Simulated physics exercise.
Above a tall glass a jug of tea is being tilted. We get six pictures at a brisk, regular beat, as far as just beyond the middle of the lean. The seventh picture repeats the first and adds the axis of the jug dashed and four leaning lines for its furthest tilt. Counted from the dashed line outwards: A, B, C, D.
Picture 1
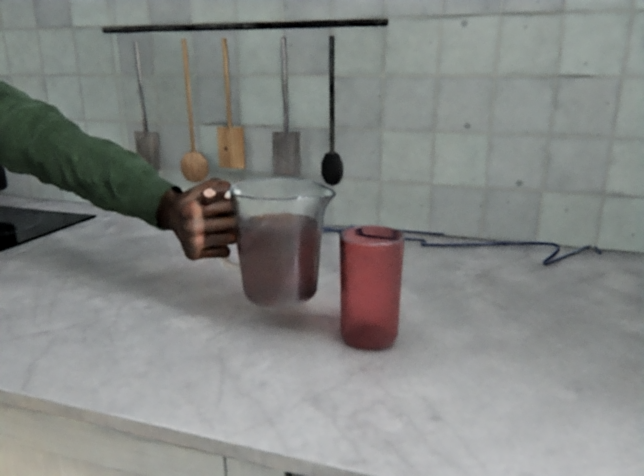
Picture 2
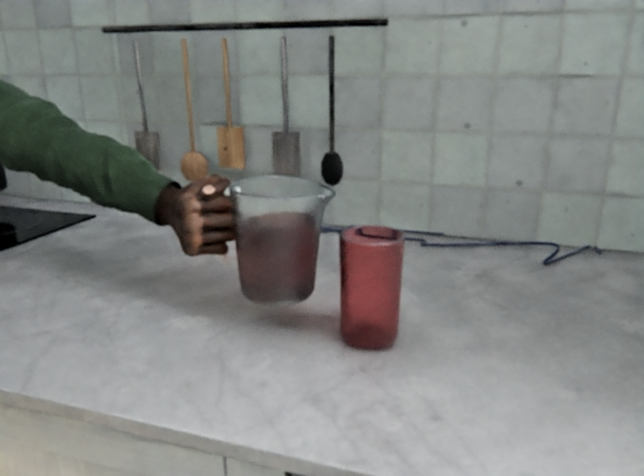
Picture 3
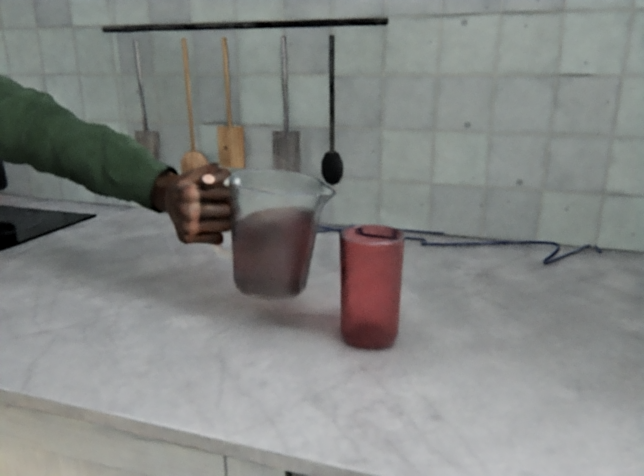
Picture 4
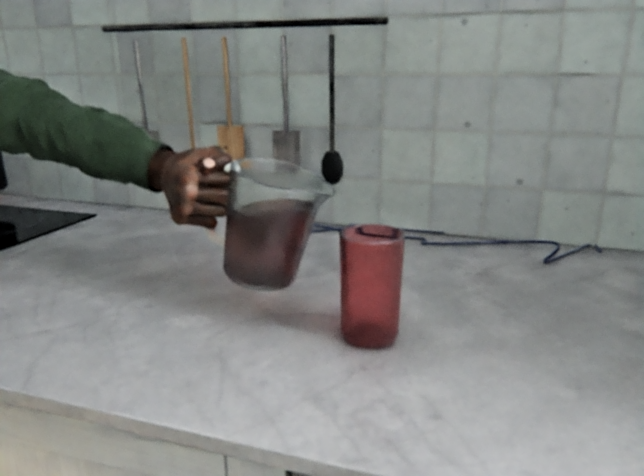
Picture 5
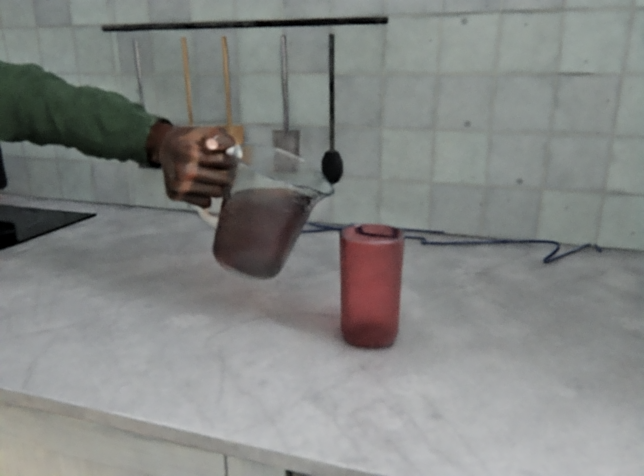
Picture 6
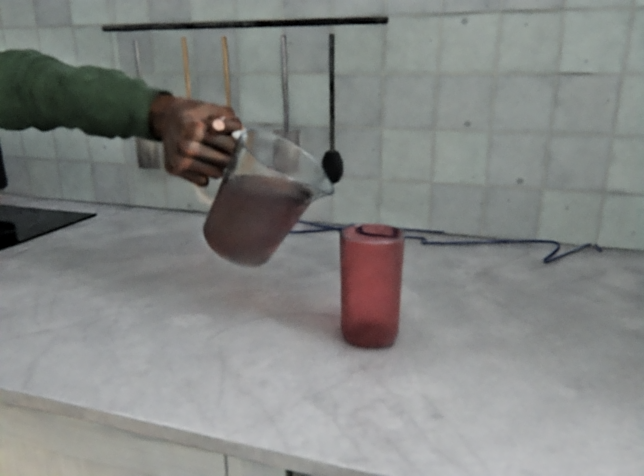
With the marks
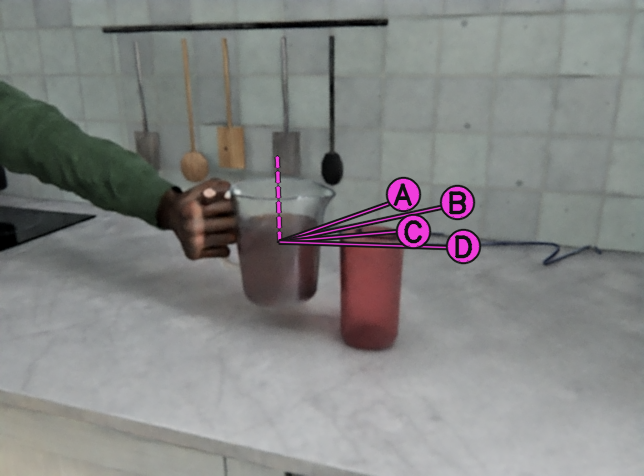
A hand lifts a glass jug of dark liquid and tilts it rightward near a red glass.
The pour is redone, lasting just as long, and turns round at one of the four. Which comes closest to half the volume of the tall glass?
It is A.
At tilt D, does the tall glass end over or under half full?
Over.
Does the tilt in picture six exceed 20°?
Yes, it does.
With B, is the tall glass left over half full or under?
Over.
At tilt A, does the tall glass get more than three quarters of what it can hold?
No, less.
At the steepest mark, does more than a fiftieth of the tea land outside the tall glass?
Yes.
On the marked copy, A at (388, 203); B at (441, 207); C at (396, 231); D at (446, 247).
With A, the tall glass ends with about 53 % of what it can hold.
With B, the tall glass ends with about 63 % of what it can hold; 7 % of the tea is spilt.
With C, the tall glass ends with about 75 % of what it can hold; 12 % of the tea is spilt.
With D, the tall glass ends with about 76 % of what it can hold; 24 % of the tea is spilt.
